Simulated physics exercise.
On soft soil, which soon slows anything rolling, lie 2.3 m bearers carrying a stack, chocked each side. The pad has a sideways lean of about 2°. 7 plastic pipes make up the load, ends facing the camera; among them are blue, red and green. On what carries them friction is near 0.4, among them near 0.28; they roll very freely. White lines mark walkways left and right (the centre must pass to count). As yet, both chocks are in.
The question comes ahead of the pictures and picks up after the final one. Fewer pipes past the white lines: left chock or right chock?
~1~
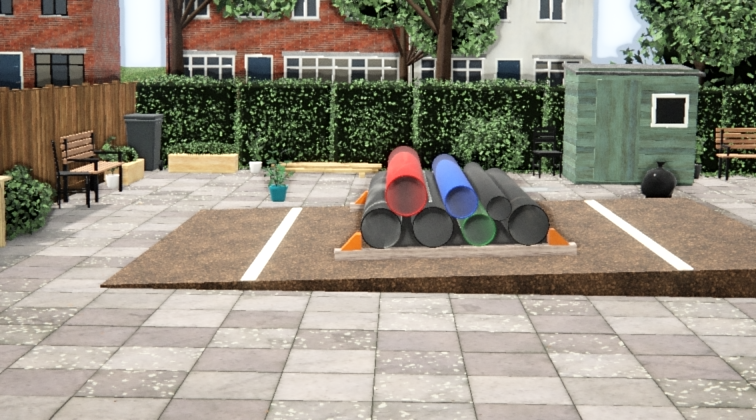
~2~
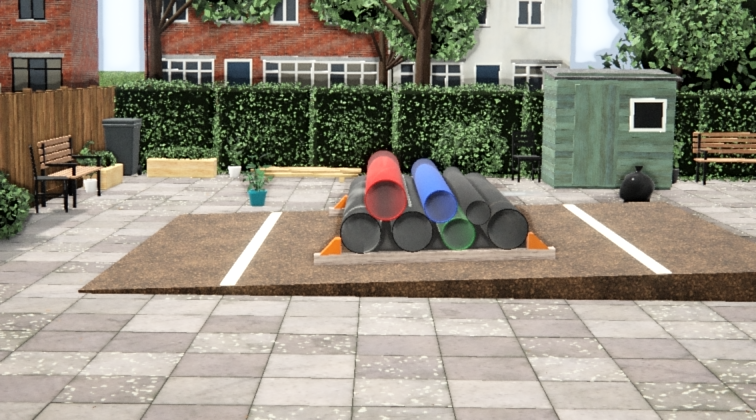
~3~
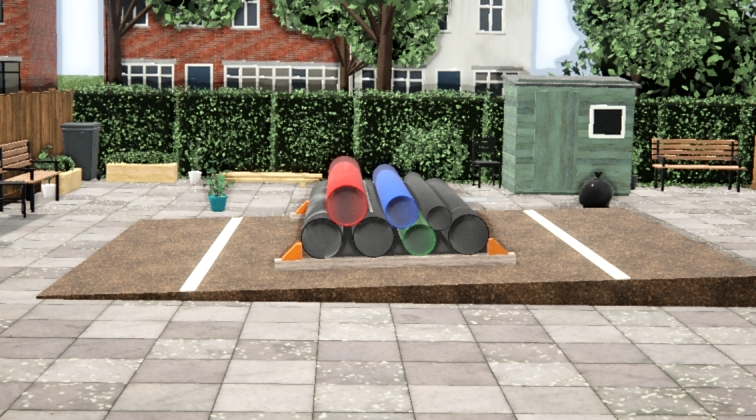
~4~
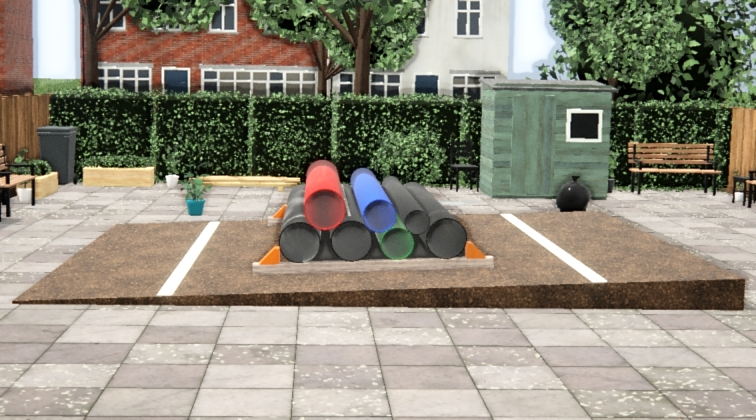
Right.
If it is the left, after 2.9 s, blue is on the bearers, 75 cm from the bearers' left end, rolling left; red is off the bearers, 45 cm short of the left line, rolling left; green is on the bearers, 110 cm from the bearers' right end, rolling left; 1 over a line so far.
If it is the left, in the end, blue is past the left line; red is past the left line; green is off the bearers, 30 cm short of the left line; 4 over a line so far.
If it is the right, after 1.5 s, blue is up on others, 110 cm from the bearers' right end; red is up on others, 70 cm from the bearers' left end; green is on the bearers, 95 cm from the bearers' right end; 0 over a line so far.
If it is the right, in the end, blue is up on others, 105 cm from the bearers' right end; red is up on others, 70 cm from the bearers' left end; green is on the bearers, 85 cm from the bearers' right end; 0 over a line so far.
